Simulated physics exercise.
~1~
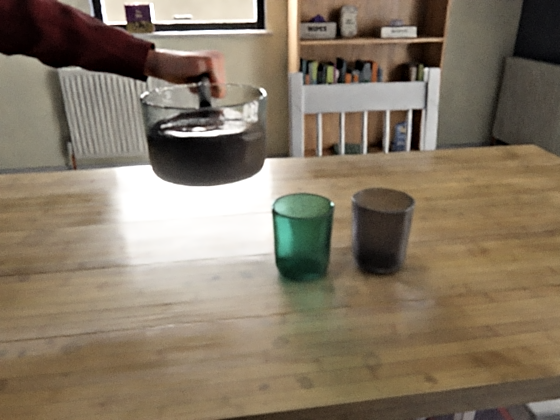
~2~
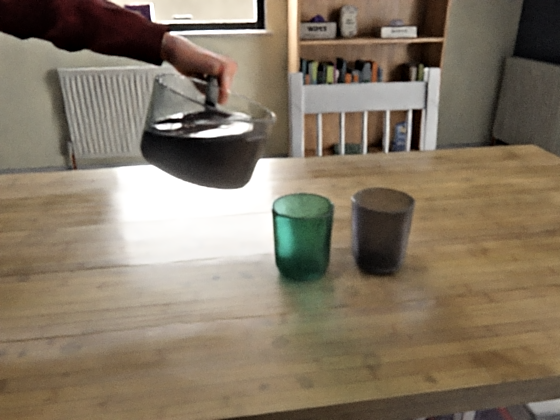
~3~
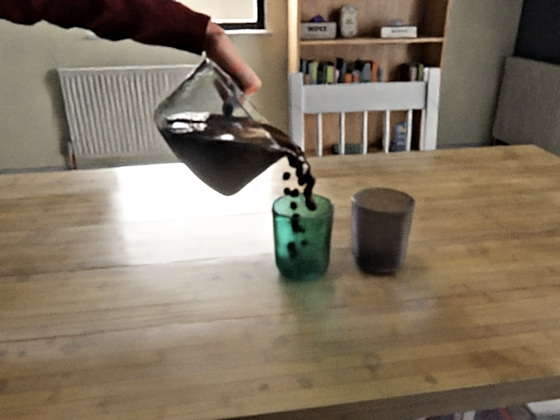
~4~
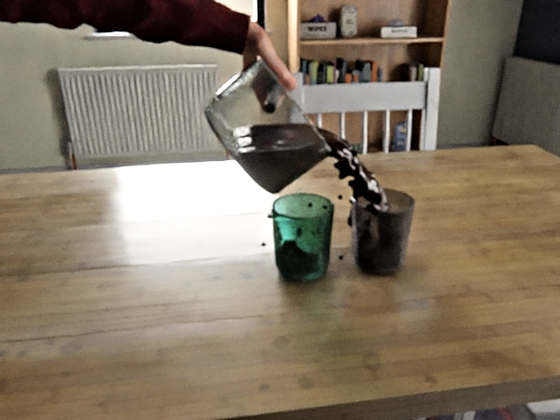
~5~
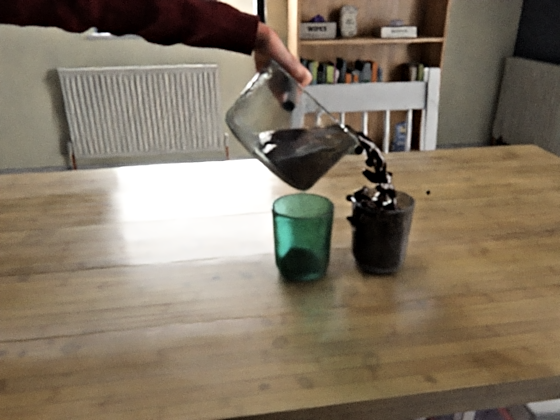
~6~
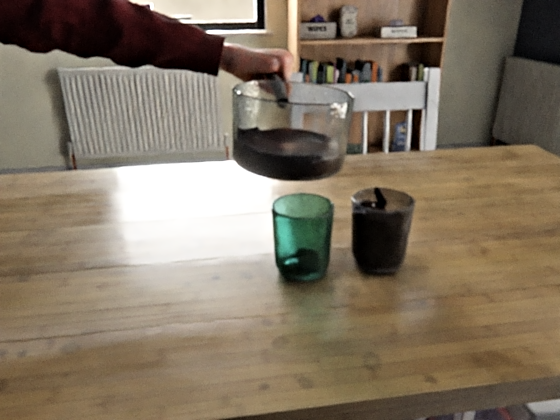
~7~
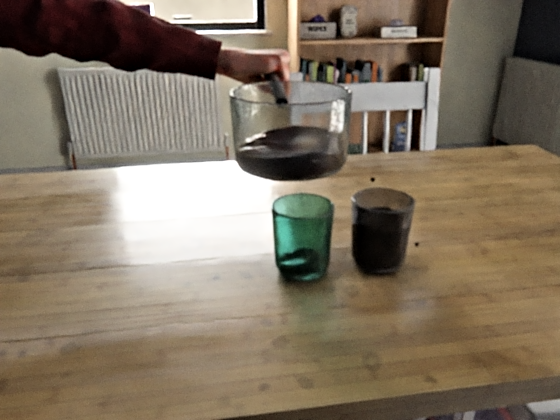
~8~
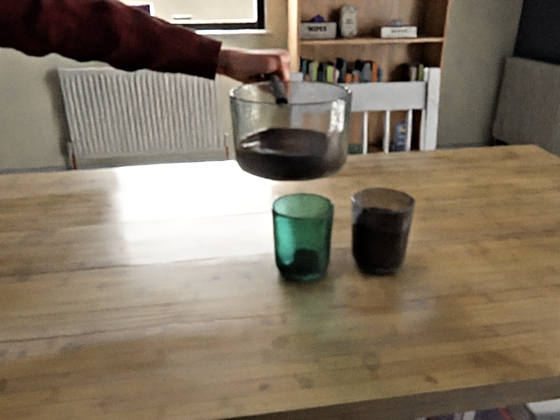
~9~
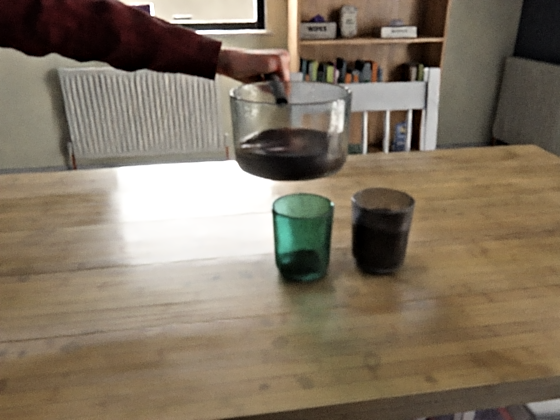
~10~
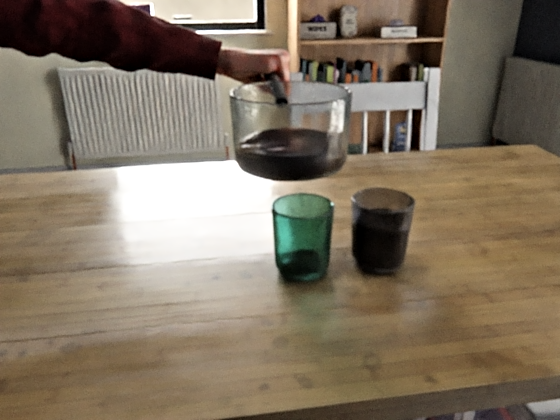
The clip opens with a hand holding a clear glass pot of dark coffee above a wooden table, where a green tumbler and a greyish one stand side by side. The hand tips the pot to the right, and coffee spills over its rim into the green tumbler. Still tilted, the pot moves right, and the stream shifts to the grey tumbler, with stray drops scattering around. The hand then brings the pot level again and holds it still above the tumblers. At the end, the green tumbler holds a little coffee, the grey one holds much more, and some remains in the pot.
